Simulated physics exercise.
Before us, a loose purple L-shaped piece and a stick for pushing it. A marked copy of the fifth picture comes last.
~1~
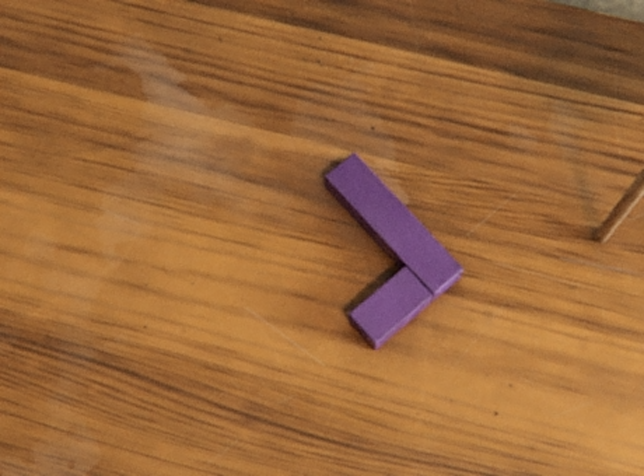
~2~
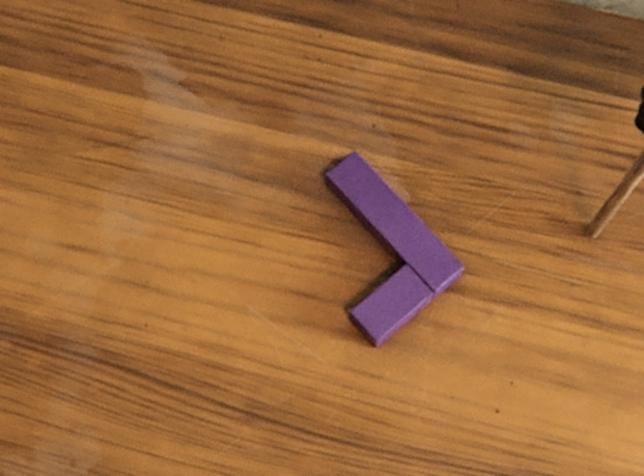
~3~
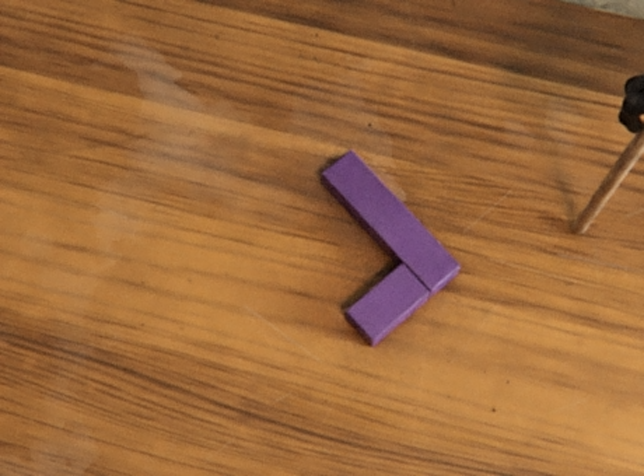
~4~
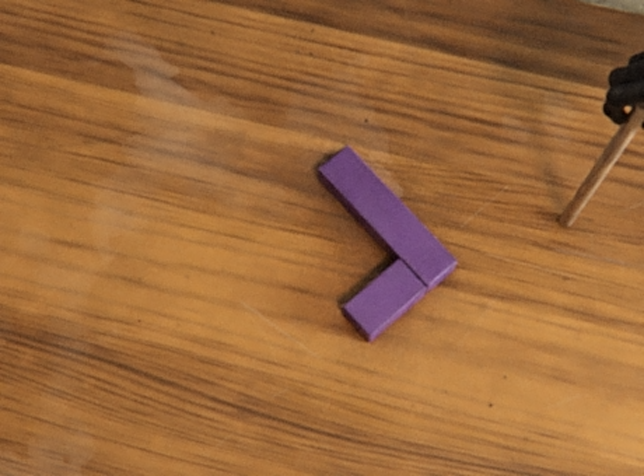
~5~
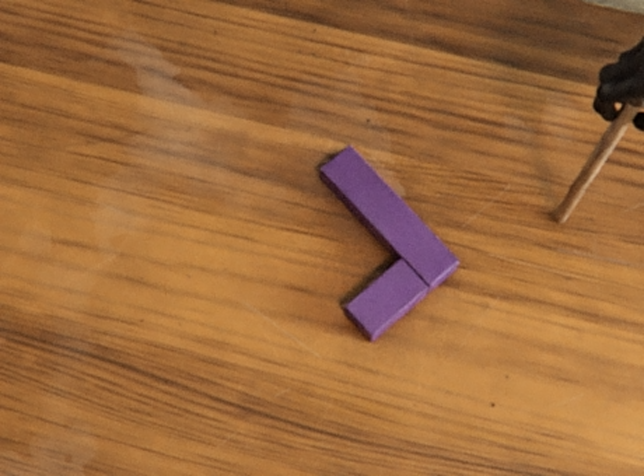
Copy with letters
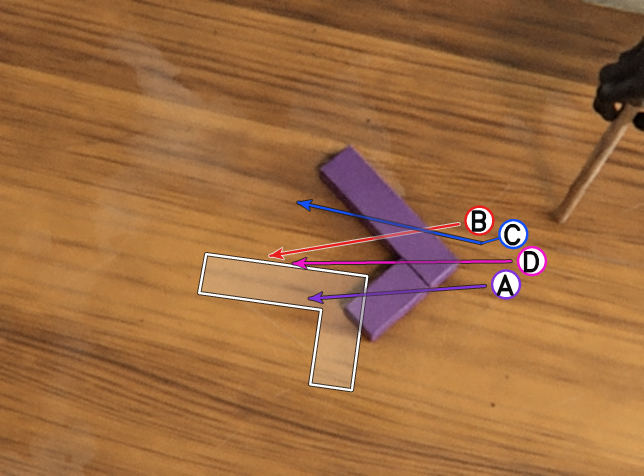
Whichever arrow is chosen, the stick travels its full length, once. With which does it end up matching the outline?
Choose stroke B.
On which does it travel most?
D.
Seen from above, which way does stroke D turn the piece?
It turns clockwise.
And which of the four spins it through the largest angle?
That is D.
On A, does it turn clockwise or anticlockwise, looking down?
On that stroke, clockwise.
On the marked copy, A from (485, 286) to (310, 299); B from (459, 224) to (270, 256); C from (482, 243) to (298, 203); D from (511, 261) to (293, 263).
Following B. Soon after the start, foot of the stick (391, 236), piece (356, 228).
Later, foot of the stick (323, 248), piece (302, 258).
In the end, foot of the stick (270, 256), piece (282, 277); it fills the outline.
As for the rest, A leaves the piece out of the outline, at (359, 188); C leaves the piece out of the outline, at (333, 237); D leaves the piece out of the outline, at (274, 222).
